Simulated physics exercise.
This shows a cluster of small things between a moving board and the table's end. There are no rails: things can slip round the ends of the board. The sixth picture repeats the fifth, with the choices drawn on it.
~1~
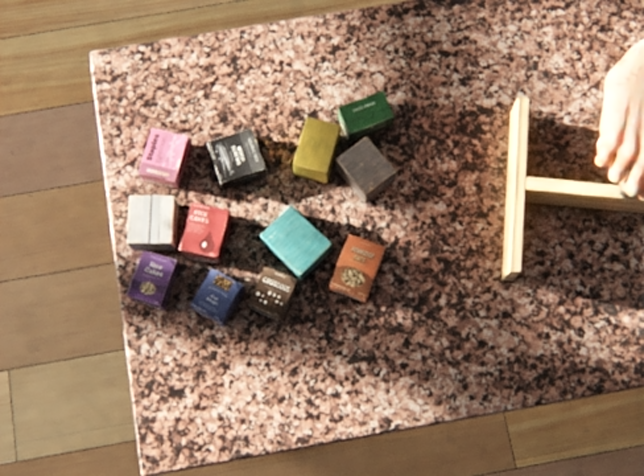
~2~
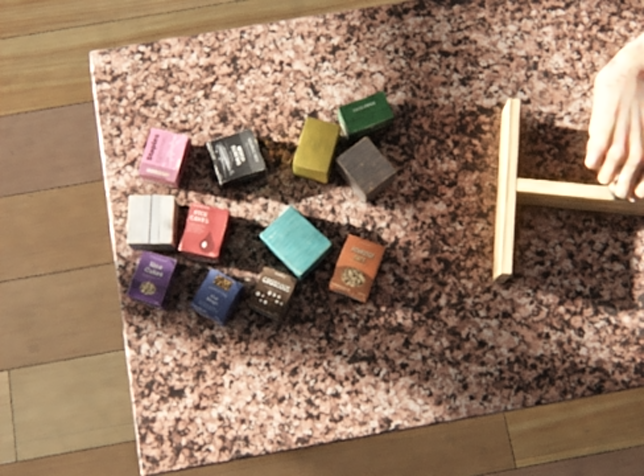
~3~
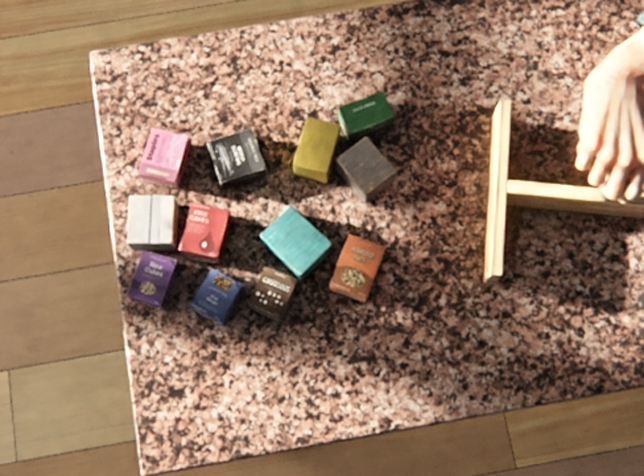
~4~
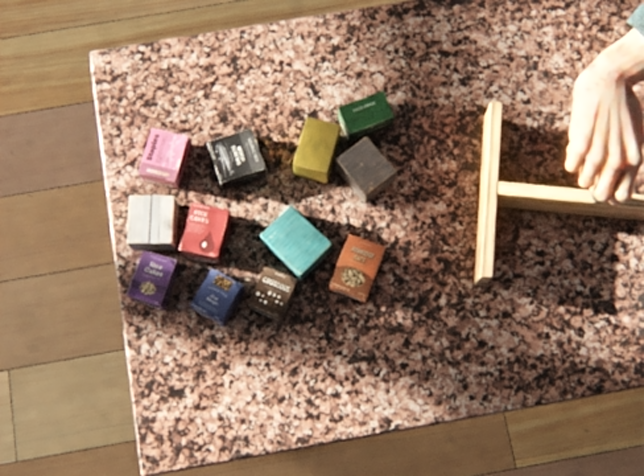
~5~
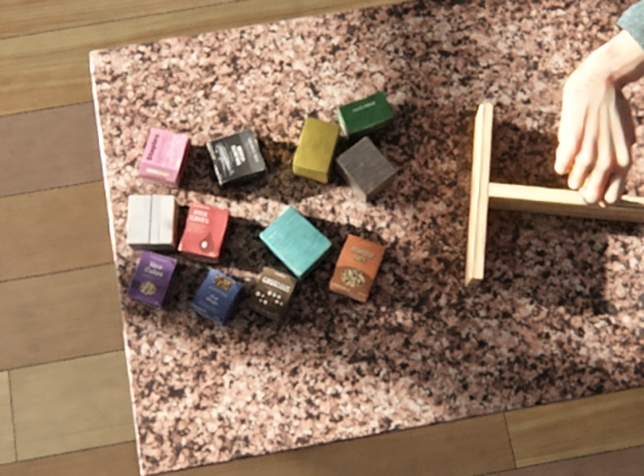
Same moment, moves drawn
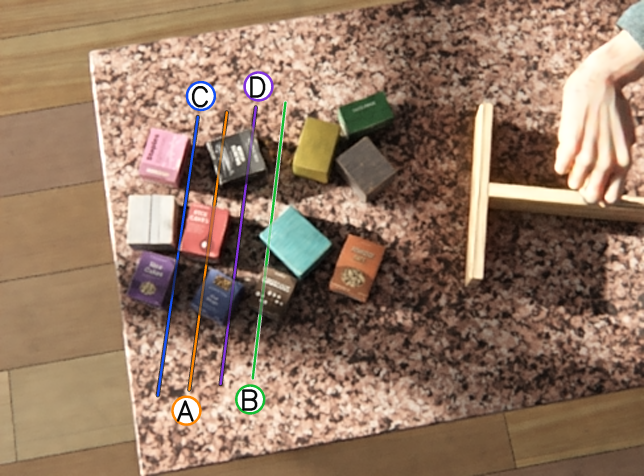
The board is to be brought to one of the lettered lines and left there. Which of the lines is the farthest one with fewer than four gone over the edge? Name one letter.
As far as mark A.
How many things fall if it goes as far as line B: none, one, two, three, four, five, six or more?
In all, none.
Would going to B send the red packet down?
By then, no.
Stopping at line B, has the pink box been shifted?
No.
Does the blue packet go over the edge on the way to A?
By then, yes.
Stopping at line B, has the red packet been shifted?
Yes.
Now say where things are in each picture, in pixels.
In the first picture, turquoise block (296, 243); red packet (206, 234); white box (153, 223).
In the second picture, board (511, 184); orange packet (357, 269).
In the third picture, board (501, 185); blue packet (218, 298).
In the fourth picture, board (492, 187); yellow block (317, 150).
In the fifth picture, board (483, 189); pink box (165, 159); purple packet (154, 281); brown packet (273, 295).
On the marked copy, A at (209, 245); B at (270, 235); C at (178, 251); D at (239, 240).
Following A. Soon after the start, board (384, 205); yellow block (308, 146); orange packet (351, 270).
Later, board (286, 222); purple packet (142, 281); white box (139, 216).
In the end, board (210, 235); blue packet over the edge; purple packet over the edge; three fallen.
As for the rest, B is within the limit but short; C drops five; D is within the limit but short.
